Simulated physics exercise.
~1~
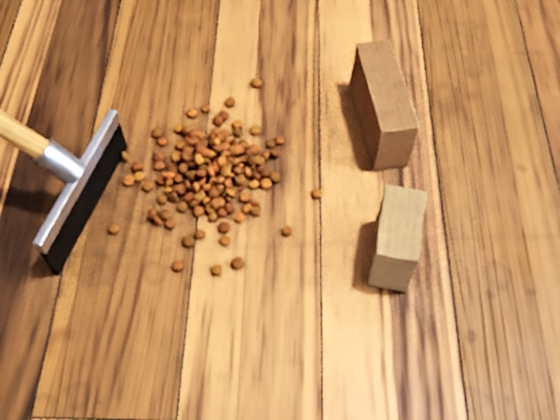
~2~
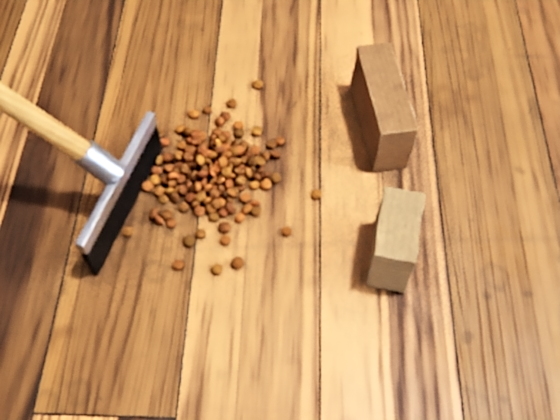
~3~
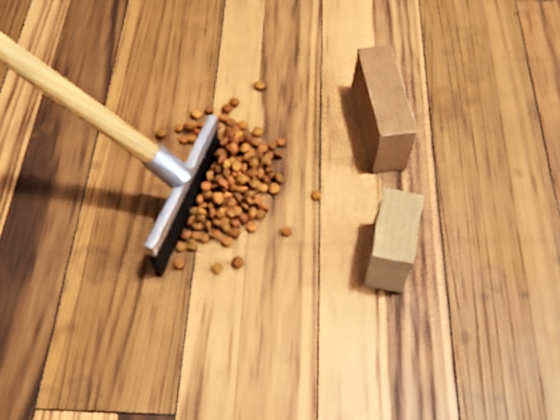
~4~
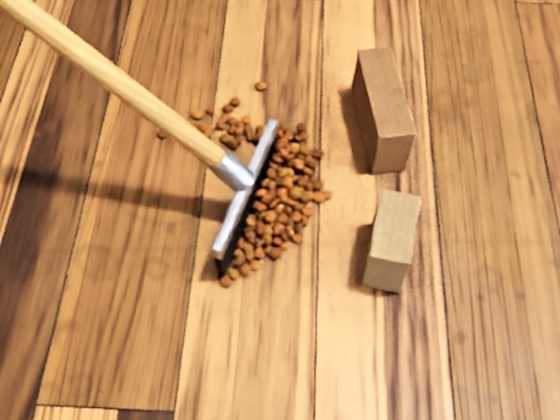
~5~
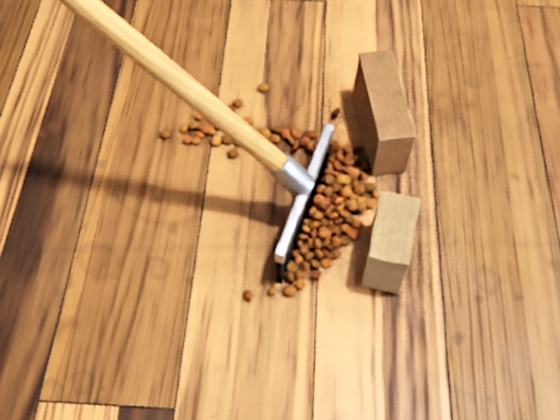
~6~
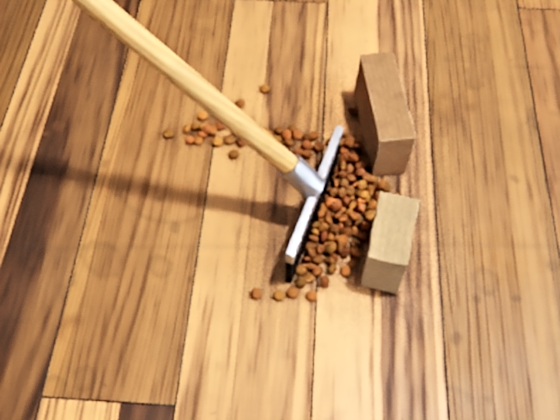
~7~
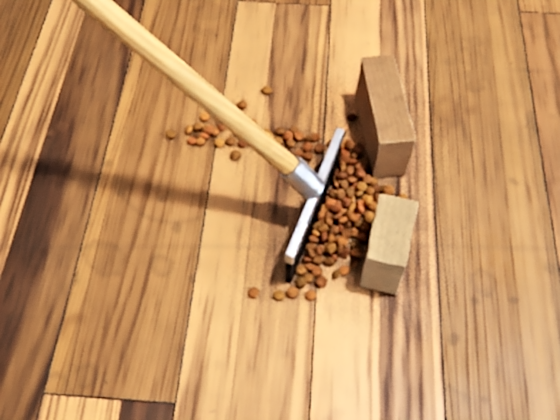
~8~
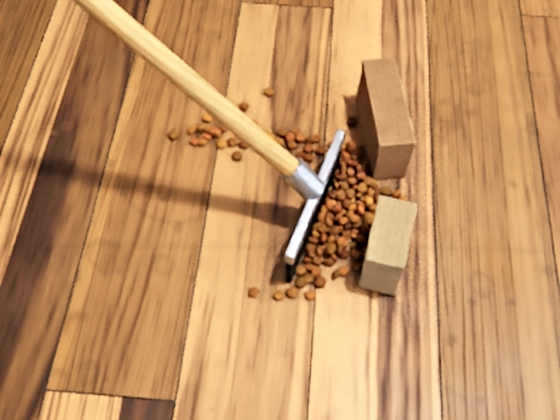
A loose heap of brown cat kibble lies on a striped wooden floor, seen from above at a slant. To its left stands a squeegee with a pale wooden handle, a silvery head and a black blade, while two fixed blocks, one brown and one greyish tan, stand to the right with a narrow gap between them. The squeegee slides right, meets the kibble and pushes most of it along, leaving some bits behind. The pile bunches against the blocks and the blade stops just short of them. Nearly all the gathered kibble stays held before the blocks, with only a few bits in the gap.
